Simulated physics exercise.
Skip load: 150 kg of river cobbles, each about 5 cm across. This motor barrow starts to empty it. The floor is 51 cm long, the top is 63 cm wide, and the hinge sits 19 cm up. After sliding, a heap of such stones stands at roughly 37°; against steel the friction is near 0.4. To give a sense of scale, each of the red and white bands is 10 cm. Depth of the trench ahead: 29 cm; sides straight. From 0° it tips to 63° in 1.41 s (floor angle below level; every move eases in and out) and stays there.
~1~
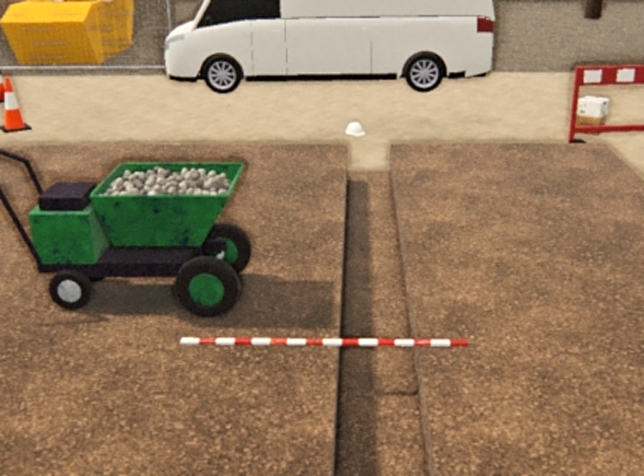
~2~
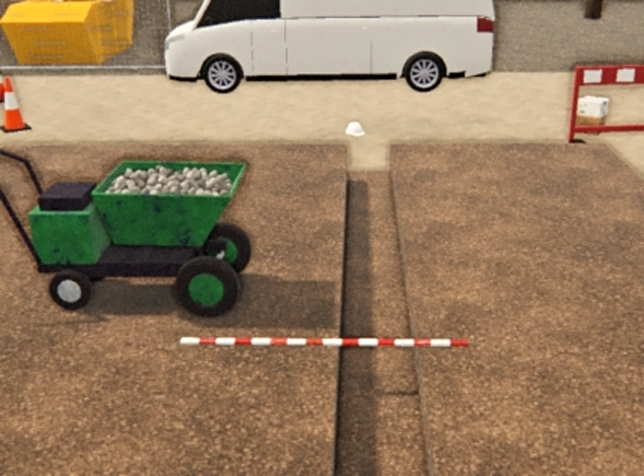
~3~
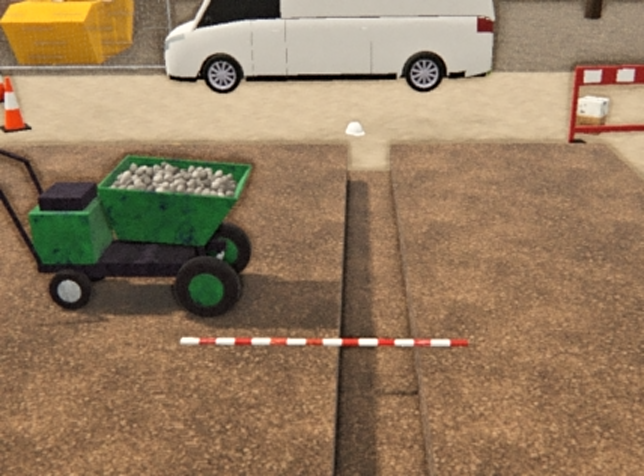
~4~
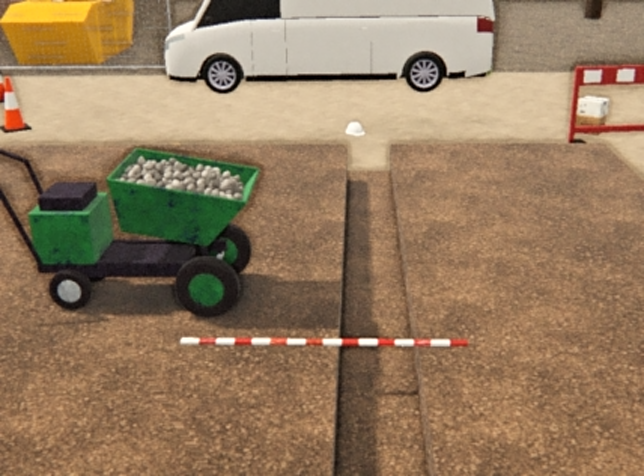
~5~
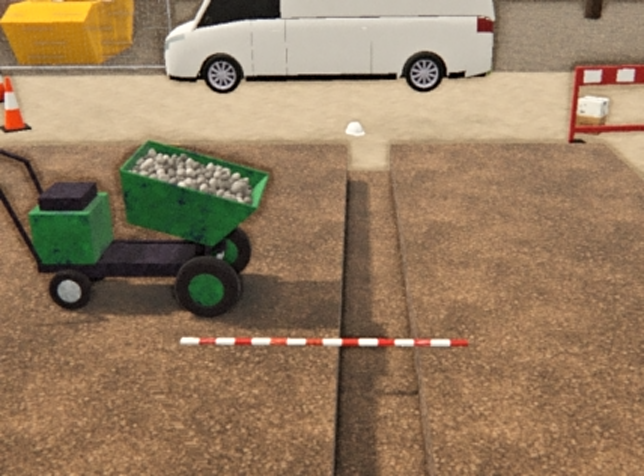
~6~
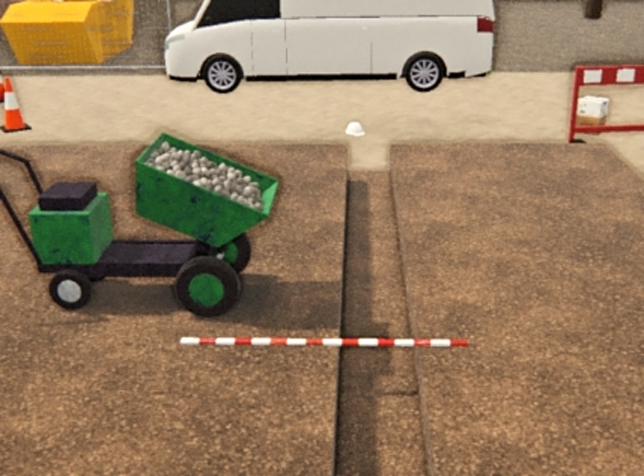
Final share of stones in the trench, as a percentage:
49 per cent.
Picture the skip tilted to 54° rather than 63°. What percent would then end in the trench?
Around 20 per cent would finish in the trench.
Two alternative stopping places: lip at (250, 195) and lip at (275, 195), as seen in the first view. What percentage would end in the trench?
65 %, then 65 %.
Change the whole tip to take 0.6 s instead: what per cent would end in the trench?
I'd put it at roughly 60 per cent.
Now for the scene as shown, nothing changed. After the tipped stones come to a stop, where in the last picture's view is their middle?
At about pixel (363, 328) in the last view.
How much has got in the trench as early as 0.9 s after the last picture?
By then, around 10 percent.
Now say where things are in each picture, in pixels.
In the first picture, lip at (228, 197), floor tilted 0°, highest stones at (165, 177).
In the second picture, the skip is at 1°, its lip at (231, 197); the top of the load is at (158, 176).
In the third picture, lip at (237, 199), floor tilted 5°, highest stones at (164, 173).
In the fourth picture, lip at (246, 203), floor tilted 10°, highest stones at (160, 167).
In the fifth picture, the skip is at 16°, its lip at (257, 209); the top of the load is at (160, 161).
In the sixth picture, lip at (268, 216), floor tilted 24°, highest stones at (166, 154).
Then, 0.5 s after the last picture the floor is at 53°, 100 % in the skip; the foremost stones are at (305, 236).
Then, 0.9 s after the last picture the floor is at 63°, 79 % in the skip, 10 % short of the trench, 12 % in the trench; the foremost stones are at (382, 334).
Then, 1.3 s after the last picture the floor is at 63°, 59 % in the skip, 10 % short of the trench, 31 % in the trench; the foremost stones are at (407, 330).
Then, 3.2 s after the last picture the floor is at 63°, 32 % in the skip, 19 % short of the trench, 49 % in the trench; the foremost stones are at (407, 326).
